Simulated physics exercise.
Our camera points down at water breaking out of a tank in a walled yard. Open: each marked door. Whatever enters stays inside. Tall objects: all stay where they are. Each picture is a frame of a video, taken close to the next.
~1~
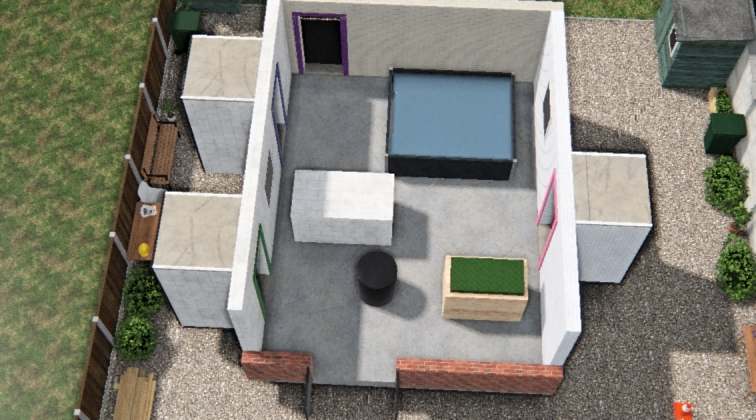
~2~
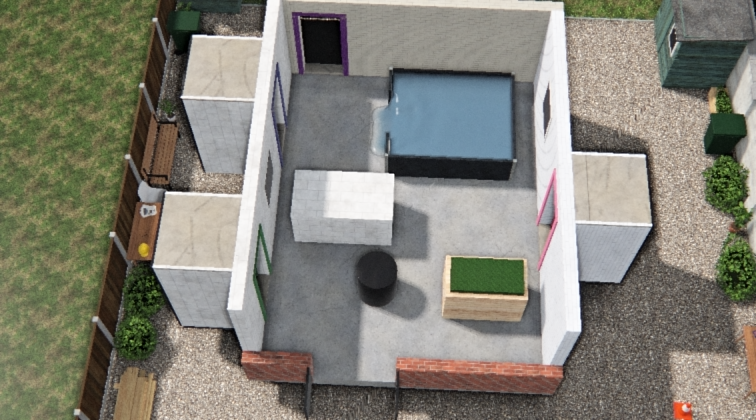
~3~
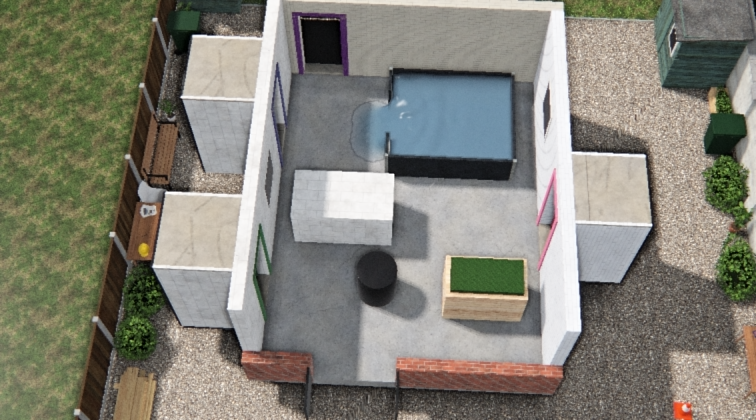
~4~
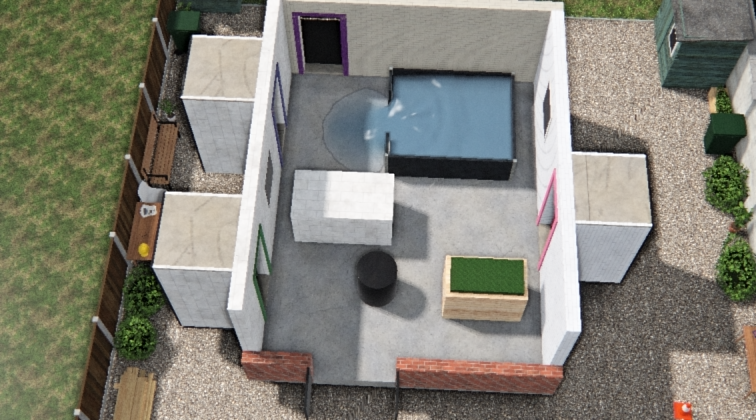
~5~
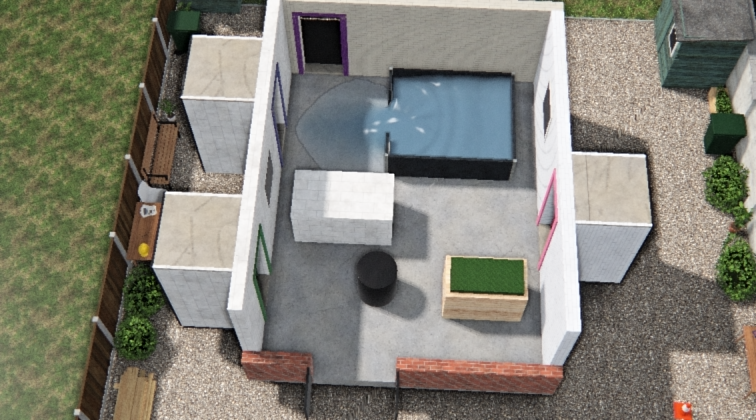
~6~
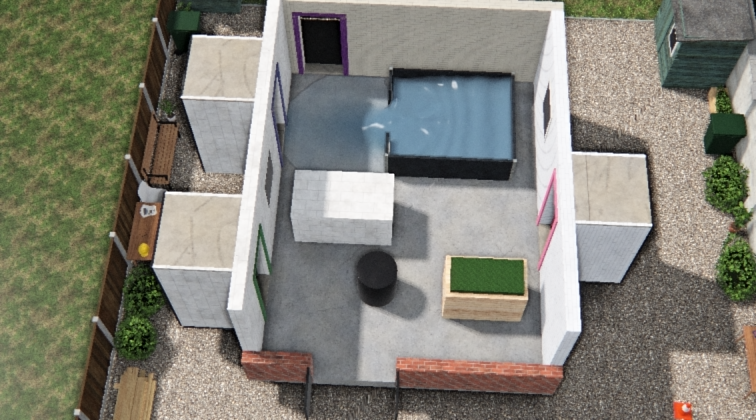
Water broke out through the left side of a dark tank in a walled yard and fanned out leftward across the grey floor, spreading past the purple-framed doorway and above a white block.
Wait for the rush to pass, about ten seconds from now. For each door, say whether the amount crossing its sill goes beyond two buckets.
Door by door: Green door - beyond two buckets, pink door - two buckets at most, purple door - beyond two buckets, blue door - beyond two buckets.
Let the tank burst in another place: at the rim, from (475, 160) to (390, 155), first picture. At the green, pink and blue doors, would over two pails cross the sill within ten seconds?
The green one exceeds the limit, the pink one exceeds the limit and the blue one falls short.
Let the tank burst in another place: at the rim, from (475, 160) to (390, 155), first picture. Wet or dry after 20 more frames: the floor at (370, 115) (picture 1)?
There: Dry.
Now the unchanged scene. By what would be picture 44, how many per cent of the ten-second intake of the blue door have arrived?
I make it 100 per cent.
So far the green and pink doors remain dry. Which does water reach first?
If you ask me, it's the one in green.
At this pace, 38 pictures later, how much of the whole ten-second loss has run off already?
I make it 70 per cent.
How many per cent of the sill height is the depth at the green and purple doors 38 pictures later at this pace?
Near 200 and 270 in a hundred.
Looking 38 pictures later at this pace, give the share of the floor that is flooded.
Estimated share: Around 75 %.
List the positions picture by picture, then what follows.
Still water in the open tank at (451, 116), in the first picture.
Water pours out at (390, 125) and has run to (380, 153), in the second picture.
The front is at (358, 110), out from the gap at (390, 126), in the third picture.
Water pours out at (390, 126) and has run to (328, 118), in the fourth picture.
Water pours out at (390, 126) and has run to (299, 133), in the fifth picture.
Water pours out at (390, 125) and has run to (284, 149), in the sixth picture.
A moment on, water covers 25 % of the floor; the green door not reached, the pink door not reached, the purple door under two buckets in, the blue door over two buckets in.
Next, water covers 30 % of the floor; the green door wet at the sill, nothing in, the pink door not reached, the purple door over two buckets in, the blue door far over two buckets in.
Then, water covers 45 % of the floor; the green door under two buckets in, the pink door not reached, the purple door far over two buckets in, the blue door far over two buckets in.
Later, water covers 75 % of the floor; the green door over two buckets in, the pink door wet at the sill, nothing in, the purple door far over two buckets in, the blue door far over two buckets in.
In the end, water covers 95 % of the floor; the green door over two buckets in, the pink door wet at the sill, nothing in, the purple door far over two buckets in, the blue door far over two buckets in.
